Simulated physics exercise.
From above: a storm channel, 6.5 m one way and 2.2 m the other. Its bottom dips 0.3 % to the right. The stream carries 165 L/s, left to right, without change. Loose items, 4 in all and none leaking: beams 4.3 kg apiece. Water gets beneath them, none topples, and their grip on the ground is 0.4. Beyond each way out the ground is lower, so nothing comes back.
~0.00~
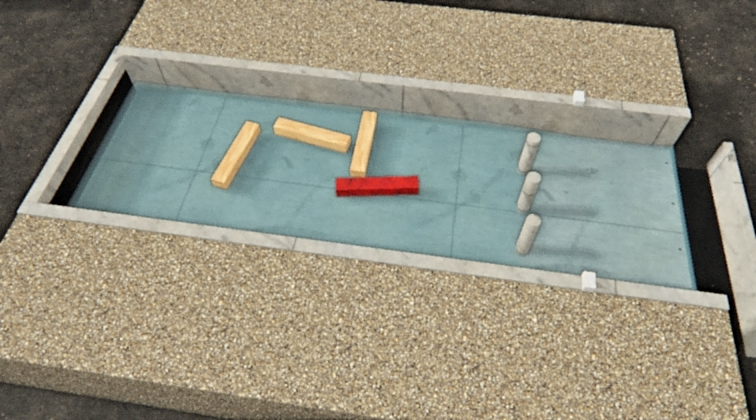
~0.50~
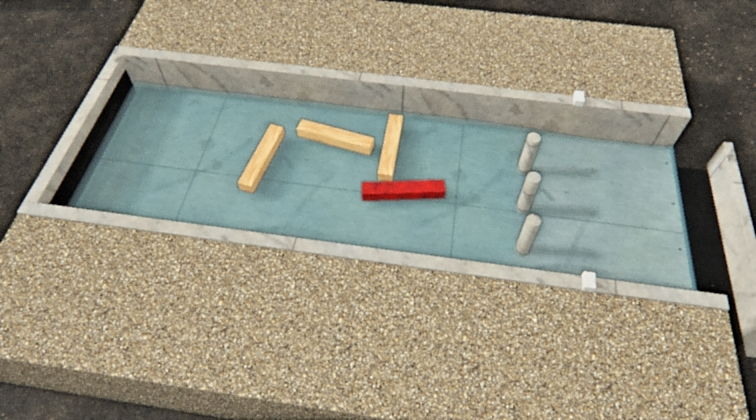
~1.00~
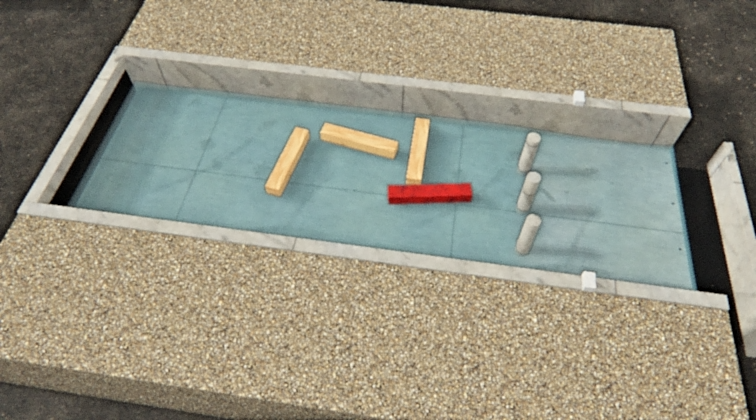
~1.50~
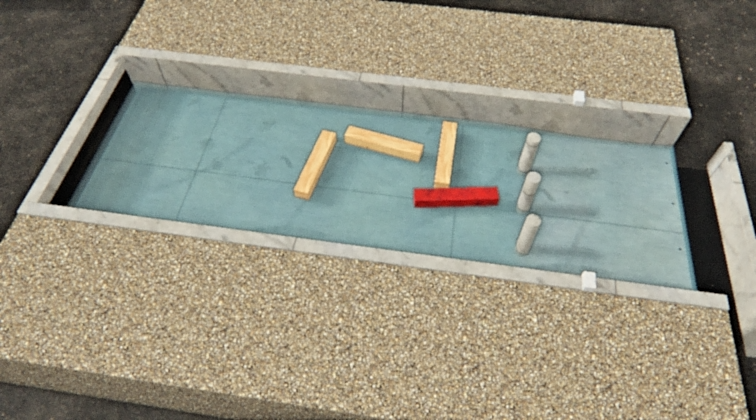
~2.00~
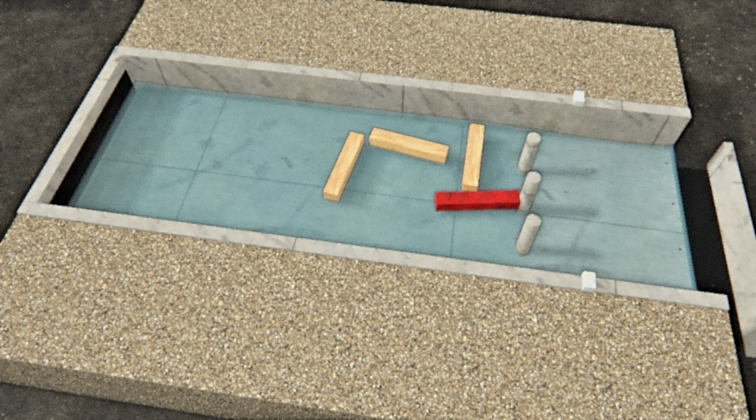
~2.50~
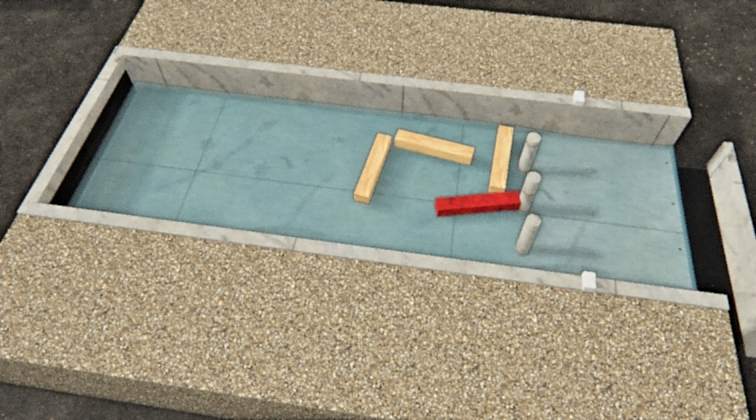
A red beam and three pale wooden beams drifting right along a water channel, the red one meeting a post and halting.
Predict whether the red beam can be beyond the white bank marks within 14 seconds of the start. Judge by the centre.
Red beam crosses.
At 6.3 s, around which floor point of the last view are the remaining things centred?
At about (571, 167).
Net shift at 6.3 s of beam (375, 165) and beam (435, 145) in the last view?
In turn: 400 cm, 250 cm.
After 3.5 s the red beam is near (482, 211), 1.2 m from its start, afloat; 0 of 4 are over the mark; 4 afloat.
After 6.3 s the red beam has gone out; 3 of 4 are over the mark; 3 afloat.
After 10.0 s the red beam has gone out; 4 of 4 are over the mark; 0 afloat.
After 14.0 s the red beam has gone out; 4 of 4 are over the mark; 0 afloat.
